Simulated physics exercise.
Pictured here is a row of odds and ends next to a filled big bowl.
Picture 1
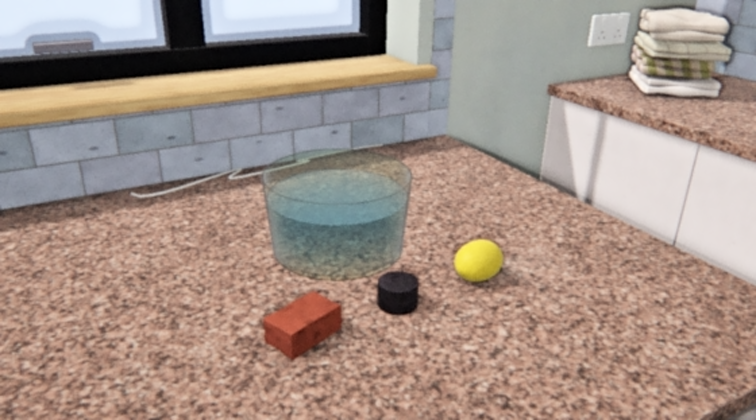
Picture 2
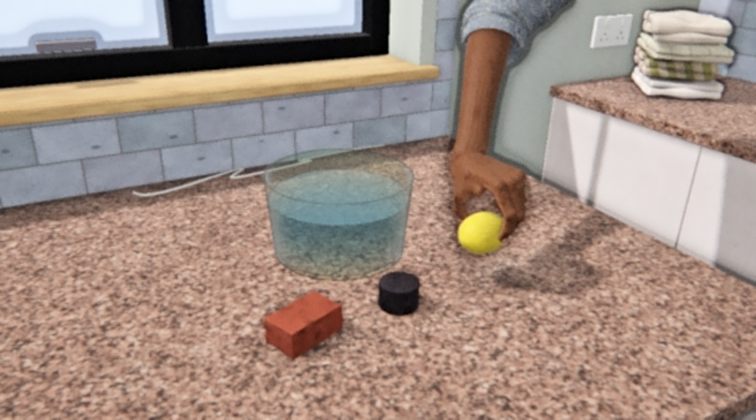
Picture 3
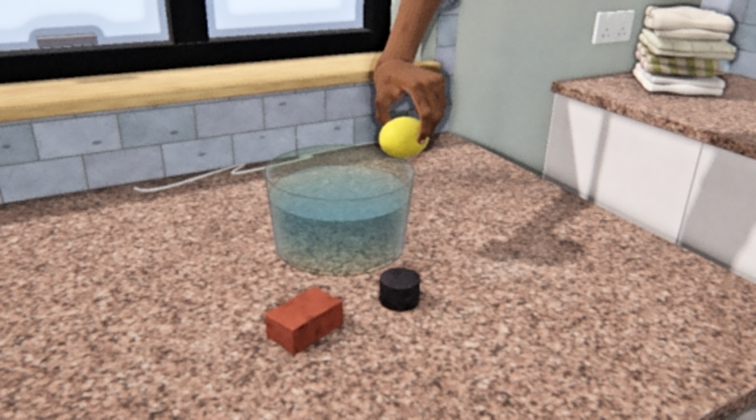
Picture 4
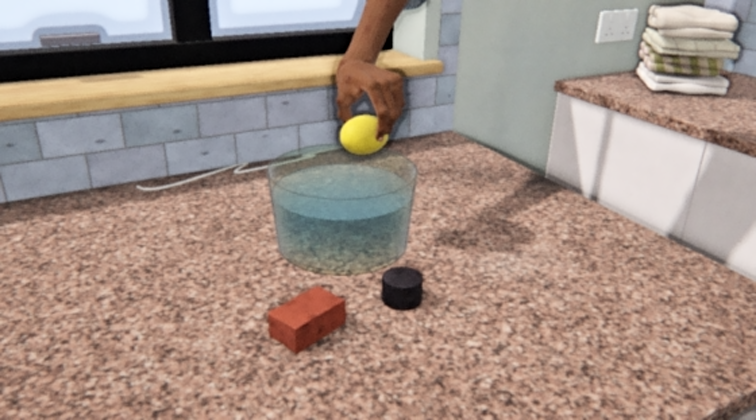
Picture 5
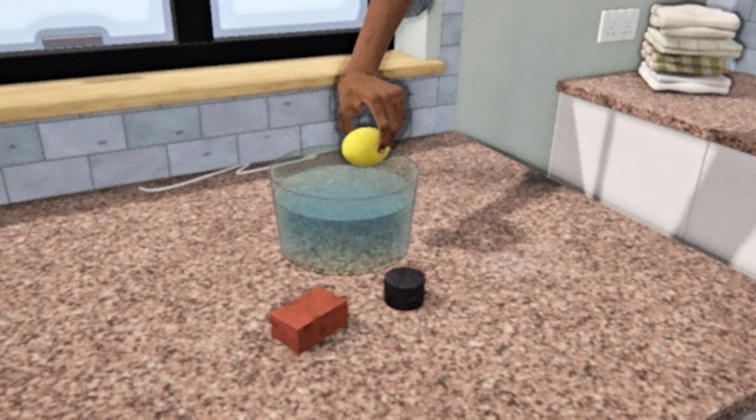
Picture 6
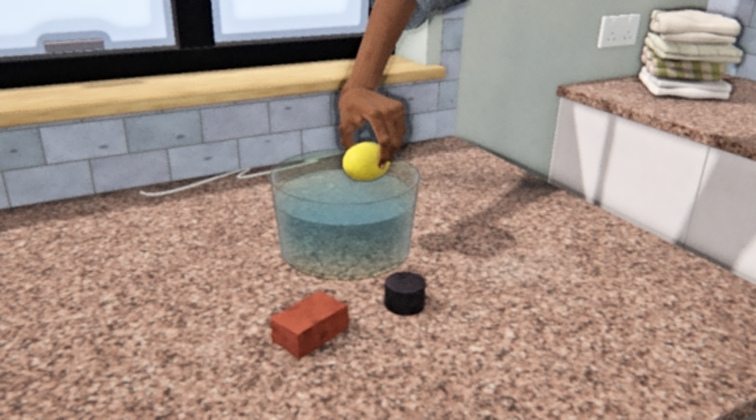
On a speckled kitchen counter, a reddish block, a small black cylinder and a yellow lemon sit near a clear bowl of water. A hand reaches in, lifts the lemon and carries it left and back over the bowl, then lowers it until it is just above the water.
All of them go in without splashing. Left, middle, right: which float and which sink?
The one on the left goes down, the one in the middle goes down, the one on the right keeps up.
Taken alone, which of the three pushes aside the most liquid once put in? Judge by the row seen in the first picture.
That's the leftmost of the three.
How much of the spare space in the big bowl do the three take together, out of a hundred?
I'd say around 30 in a hundred.
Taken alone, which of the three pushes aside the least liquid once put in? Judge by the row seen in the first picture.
Note: The centre item.
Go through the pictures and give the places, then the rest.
In the first frame, the row from the left; piece of brick (304, 323); iron weight (398, 293); lemon (479, 260).
In the second frame, a hand picks up the lemon; lemon (484, 232); iron weight (399, 293).
In the third frame, it is carried over; lemon (404, 137); piece of brick (305, 319).
In the fourth frame, it is above the big bowl; lemon (365, 135); iron weight (402, 288).
In the fifth frame, it comes down; lemon (367, 147); piece of brick (310, 318).
In the sixth frame, it is just over the surface; piece of brick (310, 323); iron weight (405, 294); lemon (367, 161).
Soon after, the lemon floats.
Later, the iron weight goes to the bottom.
In the end, the piece of brick goes to the bottom; afloat, lemon.
